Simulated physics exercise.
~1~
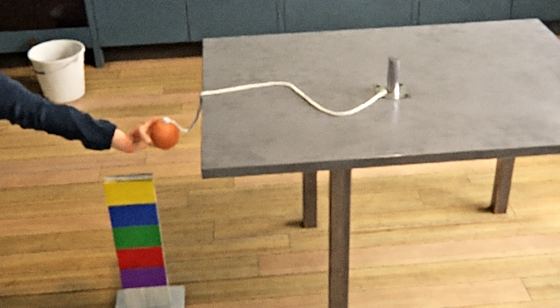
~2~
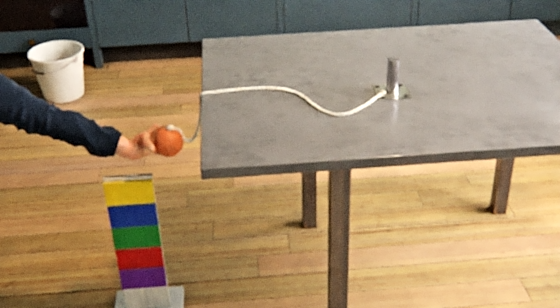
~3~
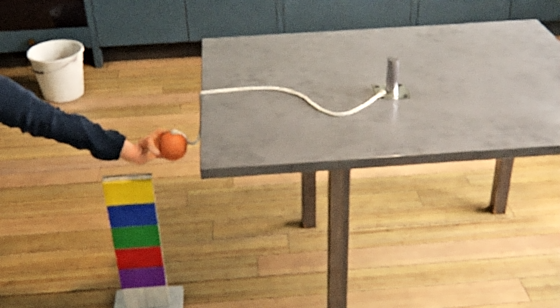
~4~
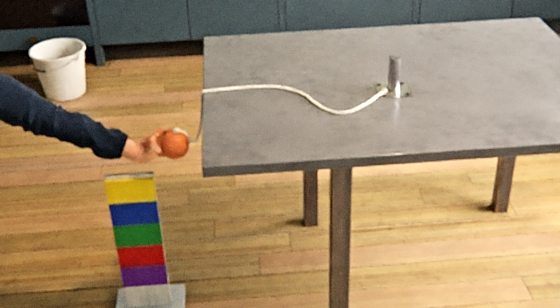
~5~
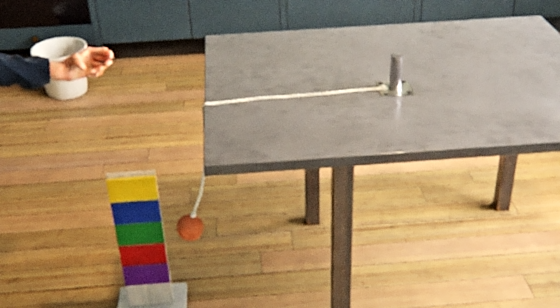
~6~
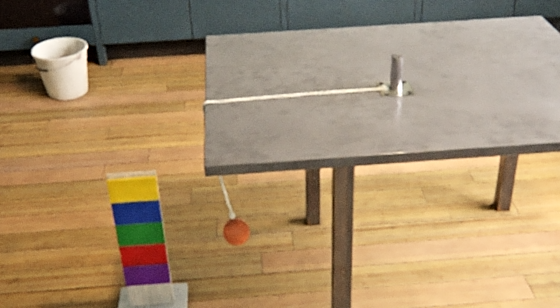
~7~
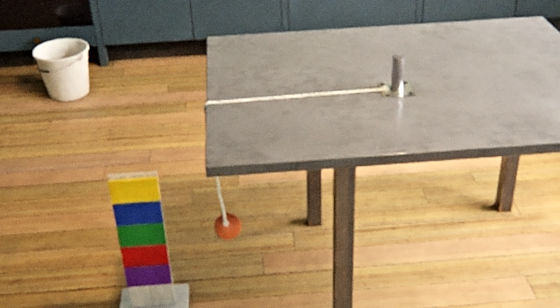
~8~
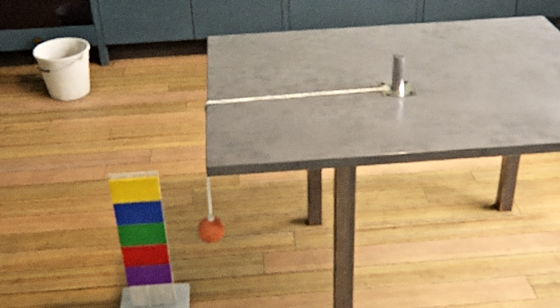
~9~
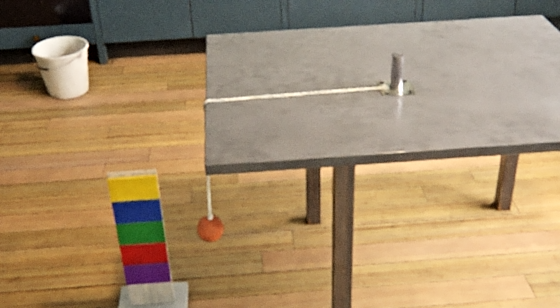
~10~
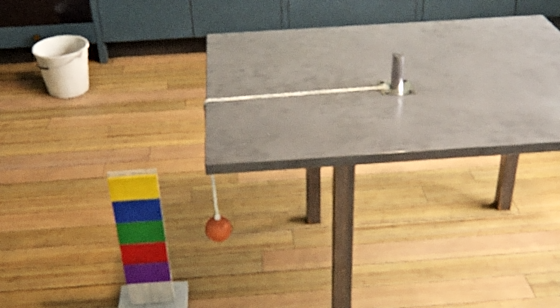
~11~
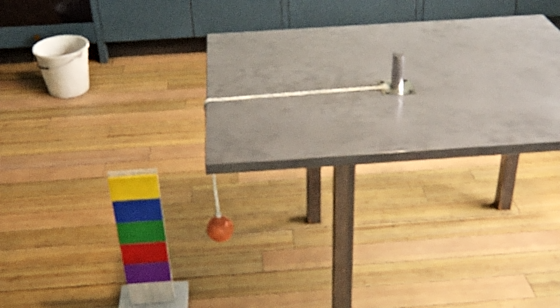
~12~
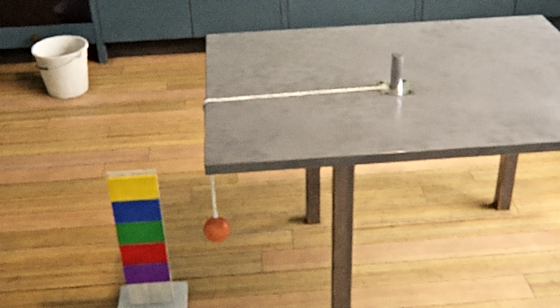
An orange tied by a cord to a post on a table is held beside the table's edge, then released by a hand that withdraws left. It drops, swings right and back left beneath the edge, and ends hanging almost still, level with the green band of a coloured scale.
